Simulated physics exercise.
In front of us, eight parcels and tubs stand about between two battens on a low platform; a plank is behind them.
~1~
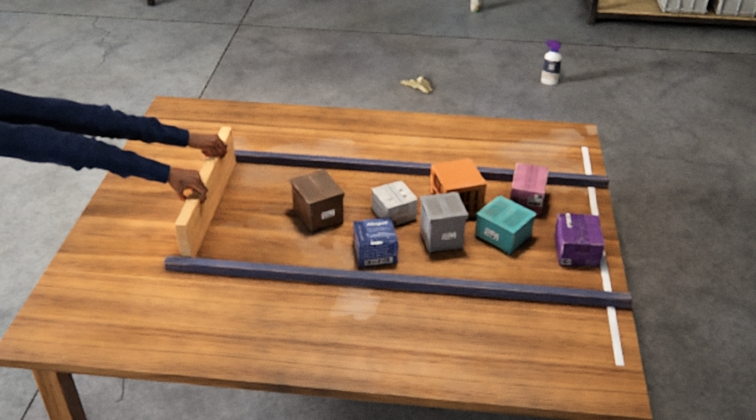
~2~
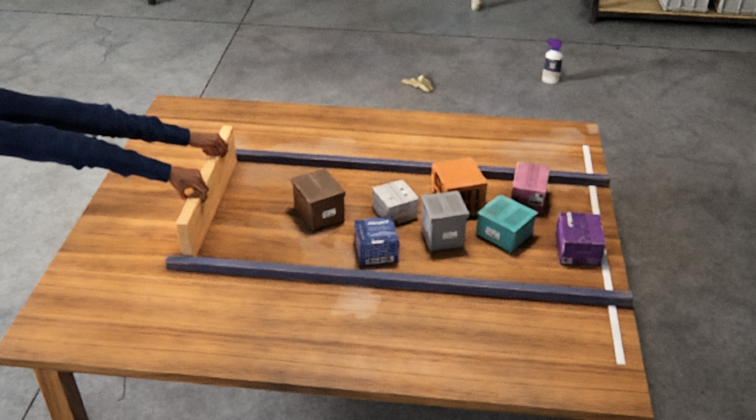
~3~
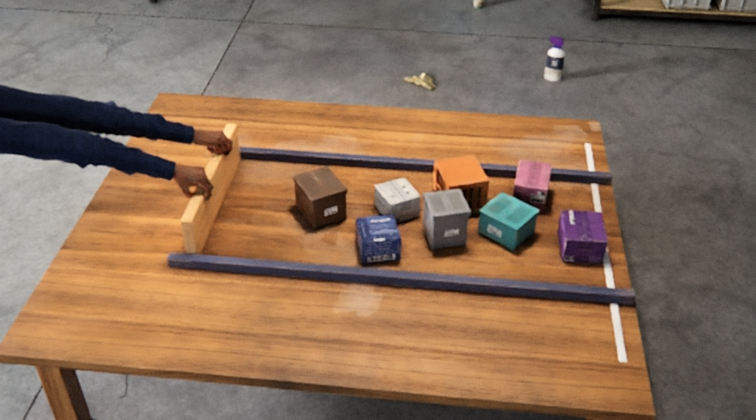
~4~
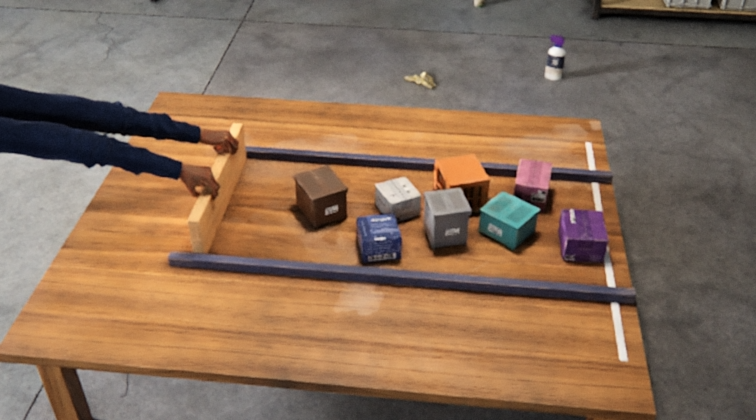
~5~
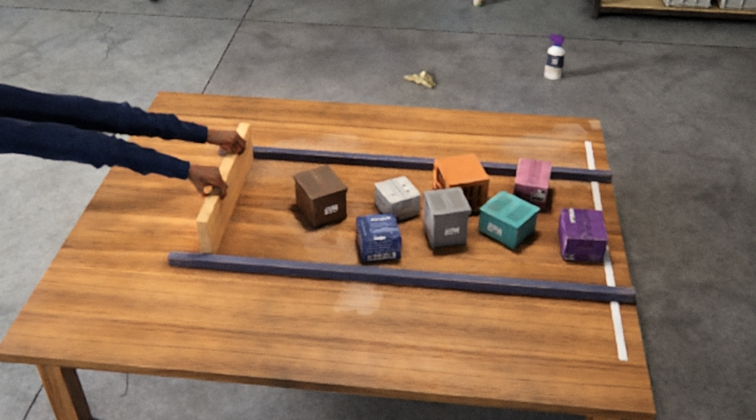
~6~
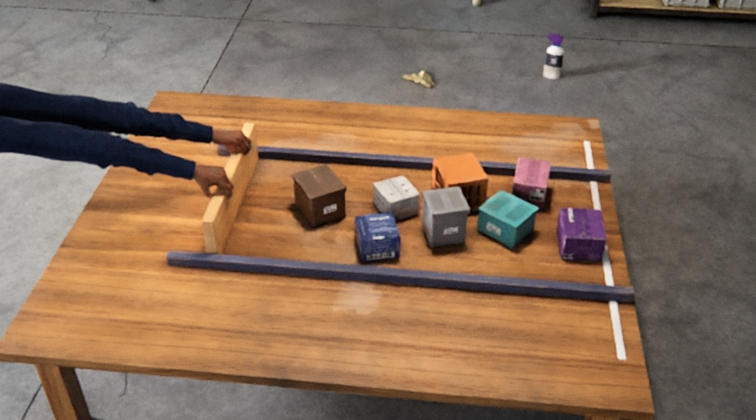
Two dark-sleeved arms reach in from the left over a wooden table on a grey concrete floor, seen from above at an angle. Their hands grip an upright plank between two dark battens, with brown, white, blue, grey, orange, turquoise, pink and purple boxes to its right and white tape near the table's right edge. The hands slide the plank slightly rightward, while the boxes stay put and the view shifts barely.
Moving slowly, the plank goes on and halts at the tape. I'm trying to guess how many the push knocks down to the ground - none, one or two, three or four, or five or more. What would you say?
The drop count passes four.
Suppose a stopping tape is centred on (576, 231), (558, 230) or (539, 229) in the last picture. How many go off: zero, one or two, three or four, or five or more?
Going through the places as listed, I'd say 3 or 4, then three to four, then just one or two.
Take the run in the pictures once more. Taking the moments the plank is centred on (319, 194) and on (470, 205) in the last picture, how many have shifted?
At the first place 1, at the second 8.
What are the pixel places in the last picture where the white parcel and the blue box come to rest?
Roughly (619, 209), and the other roughly (631, 267).
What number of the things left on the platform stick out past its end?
Looks like 2 of them.
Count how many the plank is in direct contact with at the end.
All in all, 2.
A little later, none off yet; purple parcel at rest near (581, 234); pink parcel at rest near (531, 184); turquoise tote at rest near (507, 219).
Next, none off yet; purple parcel shifted about its own width near (622, 238); pink parcel shifted a little near (546, 185); turquoise tote shifted about its own width near (576, 222).
When it is over, the number that fall off is five or more; down, brown tote, grey tote, orange crate, turquoise tote, pink parcel and purple parcel.
